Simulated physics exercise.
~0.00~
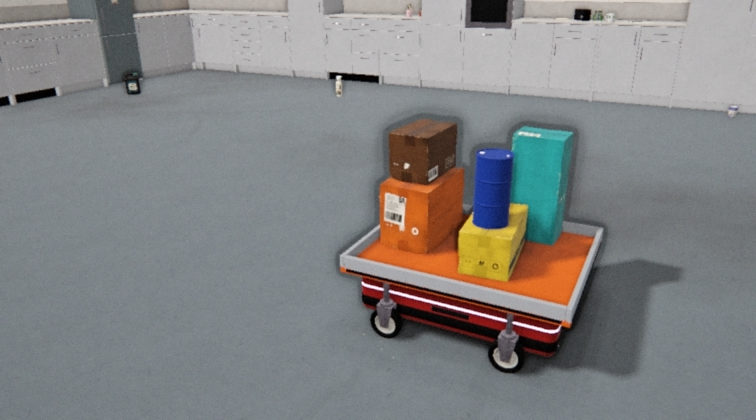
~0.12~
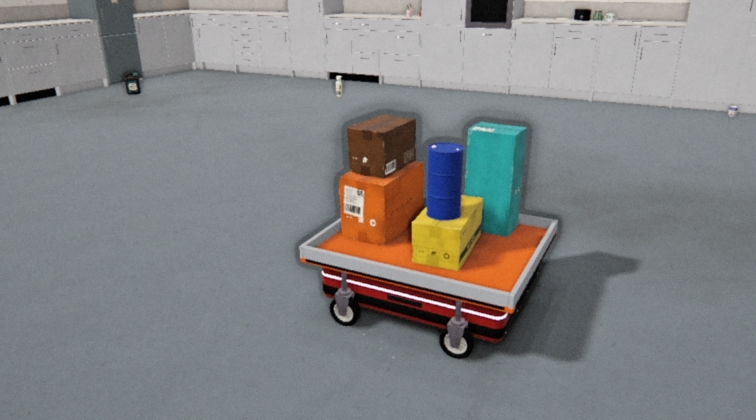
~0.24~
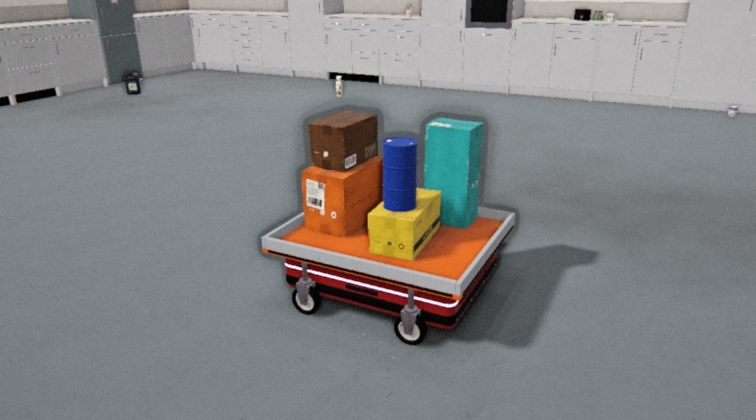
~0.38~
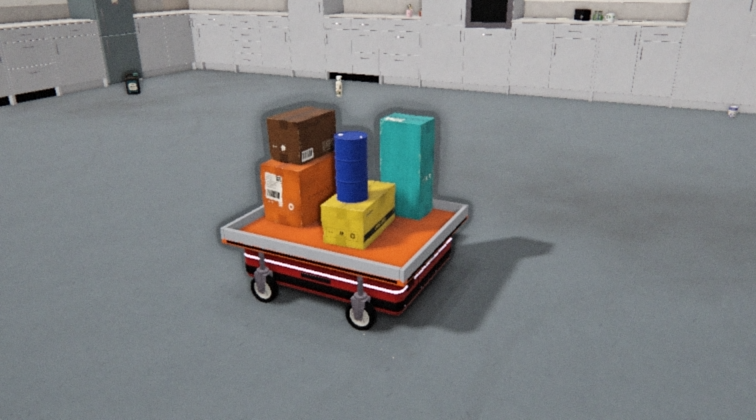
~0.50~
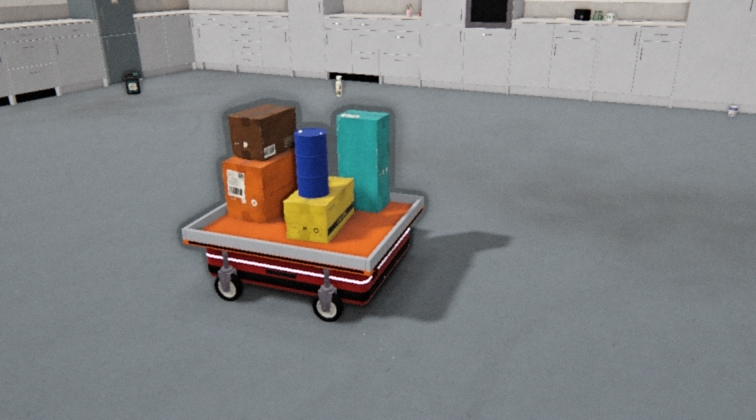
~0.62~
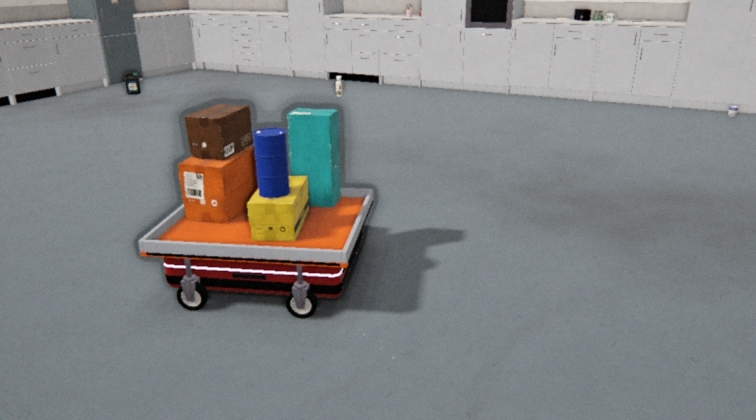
In a grey-floored room lined with white cabinets, a low wheeled cart carries a brown parcel on an orange box, a blue canister on a yellow box, and a tall turquoise box. It rolls left across the floor, then turns slightly as it continues, the load staying upright.
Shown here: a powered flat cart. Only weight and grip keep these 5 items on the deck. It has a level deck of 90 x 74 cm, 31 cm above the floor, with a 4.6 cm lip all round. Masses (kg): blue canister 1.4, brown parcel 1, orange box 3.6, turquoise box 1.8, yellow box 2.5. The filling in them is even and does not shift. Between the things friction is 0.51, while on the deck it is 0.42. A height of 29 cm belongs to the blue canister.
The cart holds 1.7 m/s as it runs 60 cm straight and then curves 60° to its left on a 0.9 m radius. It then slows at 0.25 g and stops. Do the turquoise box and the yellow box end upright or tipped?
The turquoise box ends up tipped; the yellow box remains upright.
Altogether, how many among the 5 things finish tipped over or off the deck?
2.
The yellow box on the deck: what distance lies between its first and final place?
Net distance near 0 cm.
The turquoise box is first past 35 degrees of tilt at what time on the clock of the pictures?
Time: Roughly 1.0 s.
Around 0.82 s, cart has run 139 cm, turned 41°; turquoise box at 14° to upright near (229, 157); brown parcel shifted 23 cm; orange box shifted 12 cm.
Around 1.12 s, cart has run 190 cm, turned 60°; turquoise box now off the deck; brown parcel at 19° to upright; orange box shifted 11 cm.
Around 1.52 s, cart has run 235 cm, turned 60°; brown parcel now off the deck; orange box shifted 11 cm.
Finally (2.2 s), off the deck and tipped over, brown parcel and turquoise box; not toppled but over 10 cm from the start, orange box; the other 2 still in place (within 10 cm).
